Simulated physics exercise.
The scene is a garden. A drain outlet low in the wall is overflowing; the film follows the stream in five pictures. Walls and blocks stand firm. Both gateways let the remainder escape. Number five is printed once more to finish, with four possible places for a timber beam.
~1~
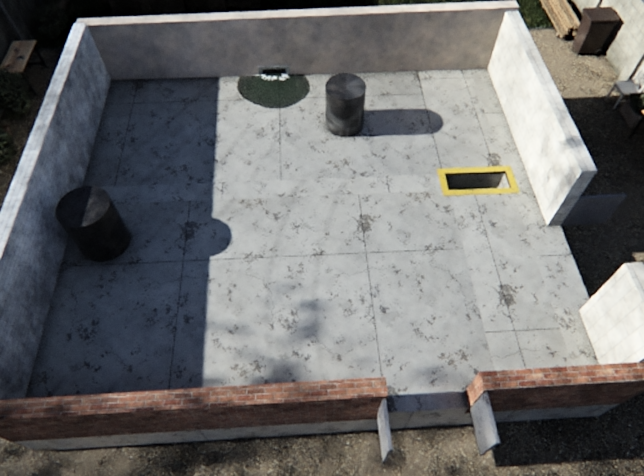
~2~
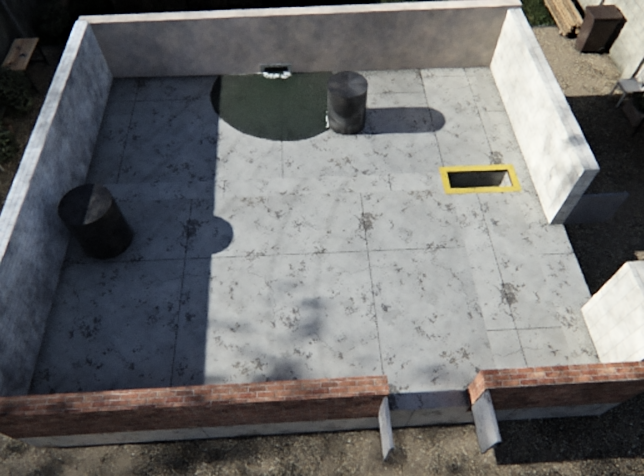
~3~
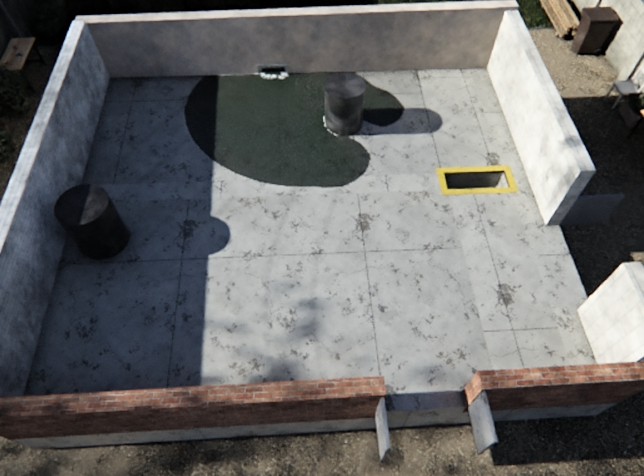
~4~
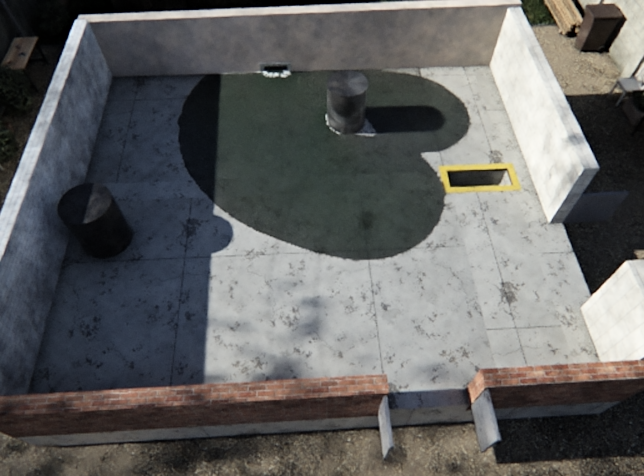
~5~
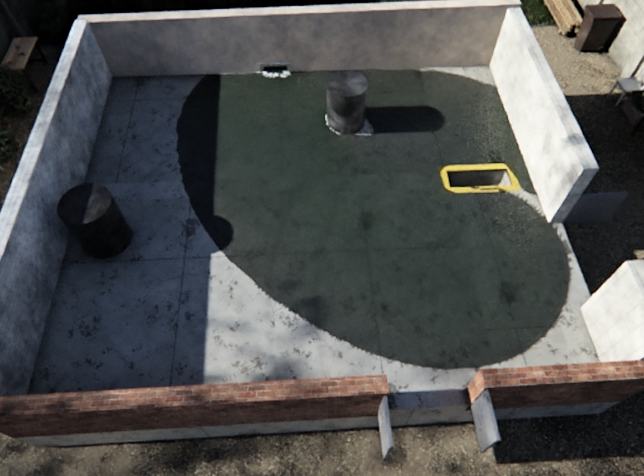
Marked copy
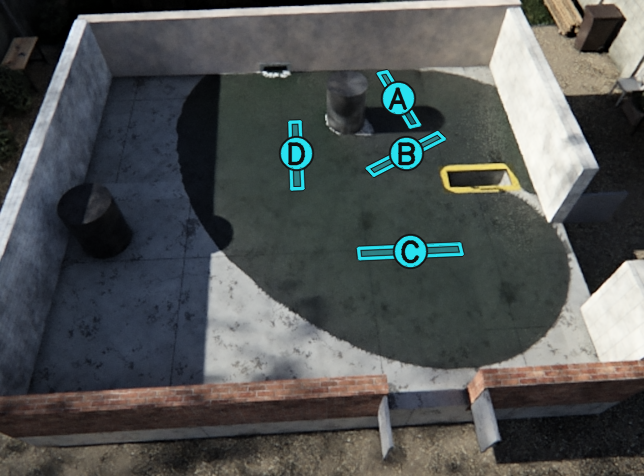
Dark green water spreads from a small outfall at the back wall of a walled garden, seen from high above by a still camera. Pale walls and a low red-brick front wall with a gap enclose grey, stained paving, where two dark cylinders stand left and back centre, and a yellow-edged drain lies right. The water widens around the rear cylinder, bulges rightward and forward, then surrounds much of the drain and enters it while spreading towards the front gap.
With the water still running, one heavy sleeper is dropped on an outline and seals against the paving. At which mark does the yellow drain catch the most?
Position C does it best.
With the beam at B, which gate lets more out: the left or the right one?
The right gate.
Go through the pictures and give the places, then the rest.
Outfall at (274, 71); yellow drain at (477, 181); open gate at (562, 266); open gate at (423, 394); water covers 2 % of the ground and shows as far out as (273, 104); yellow drain still dry.
Water covers 8 % of the ground and shows as far out as (312, 132); yellow drain still dry.
Water covers 17 % of the ground and shows as far out as (341, 179); yellow drain still dry.
Water covers 33 % of the ground and shows as far out as (427, 232); yellow drain still dry.
Water covers 58 % of the ground and shows as far out as (551, 319); yellow drain taking water.
On the marked copy, A from (382, 72) to (414, 125); B from (370, 171) to (440, 135); C from (359, 253) to (460, 249); D from (297, 188) to (294, 122).
Choosing A, about 16 % of the stream runs into the yellow drain, about 84 % out by the gates.
Choosing B, about 18 % of the stream runs into the yellow drain, about 82 % out by the gates.
Choosing C, about 28 % of the stream runs into the yellow drain, about 71 % out by the gates.
Choosing D, about 17 % of the stream runs into the yellow drain, about 83 % out by the gates.
